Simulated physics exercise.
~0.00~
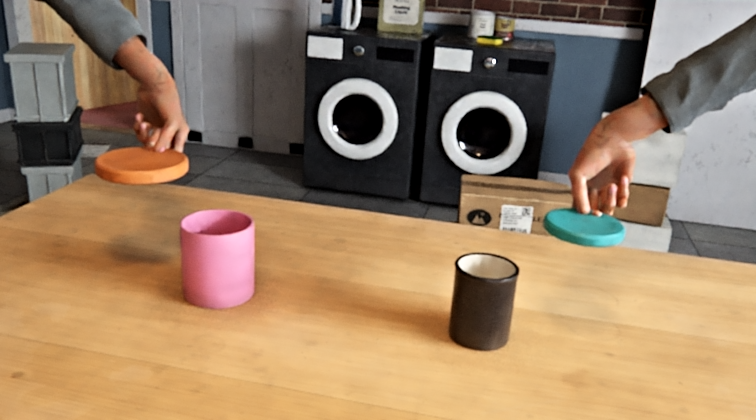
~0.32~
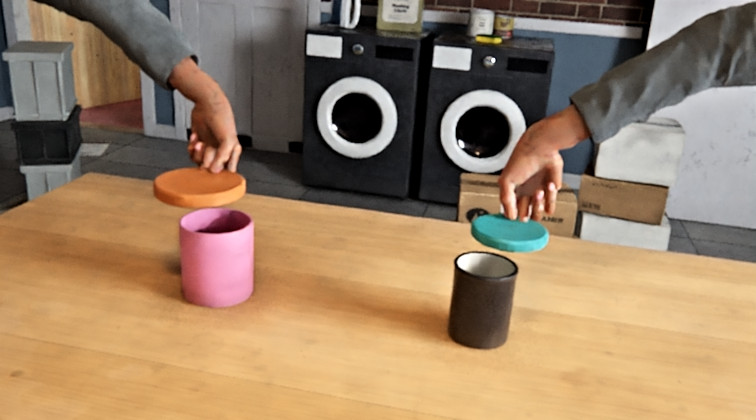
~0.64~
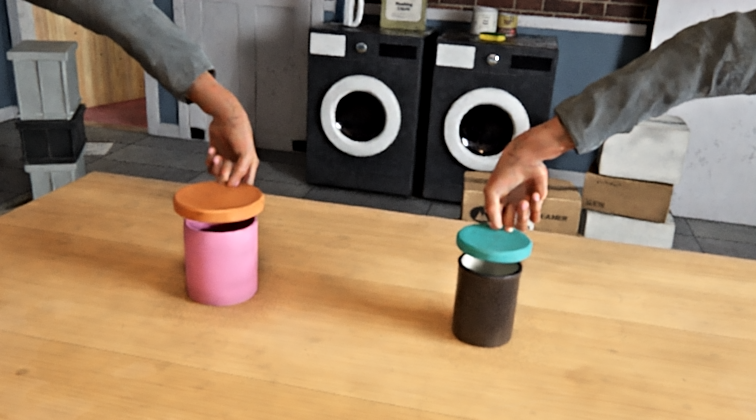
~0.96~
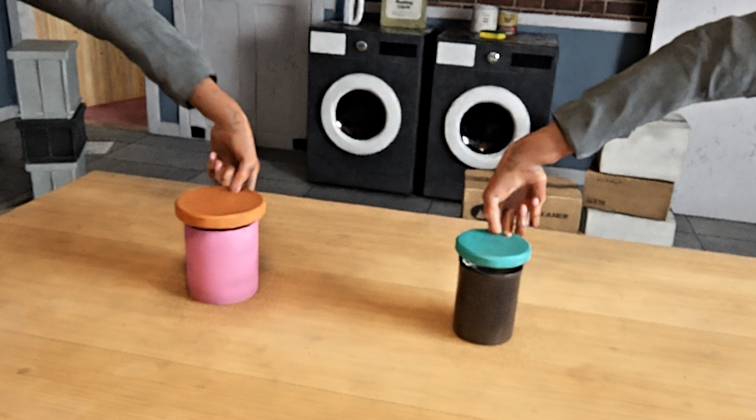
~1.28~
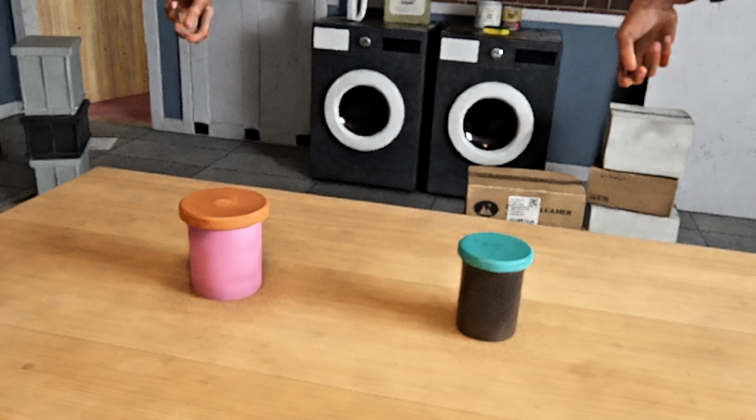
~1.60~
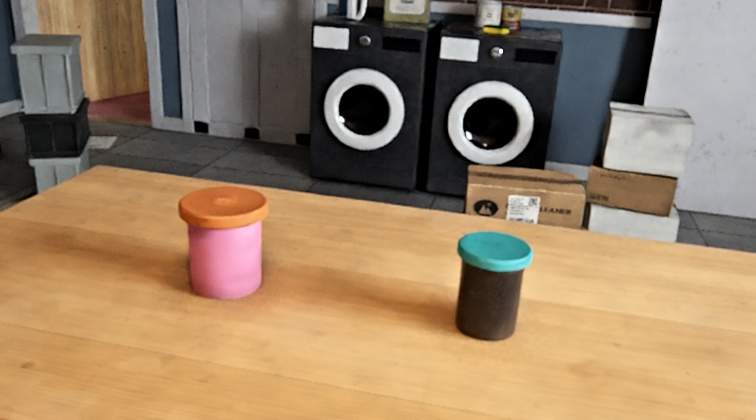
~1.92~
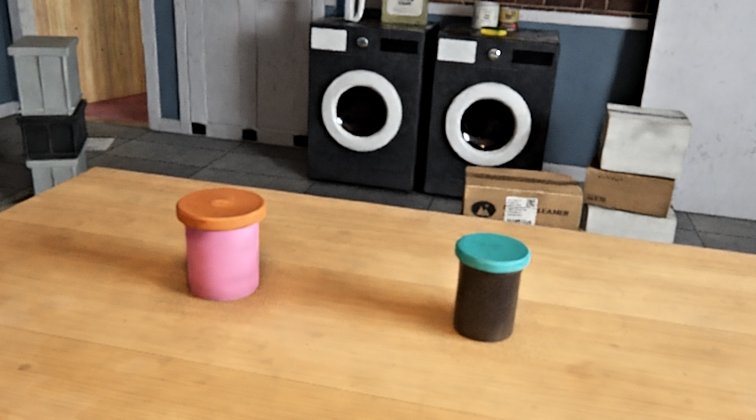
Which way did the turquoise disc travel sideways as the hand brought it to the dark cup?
It travelled to the left, coming down onto the rim of the dark cup.
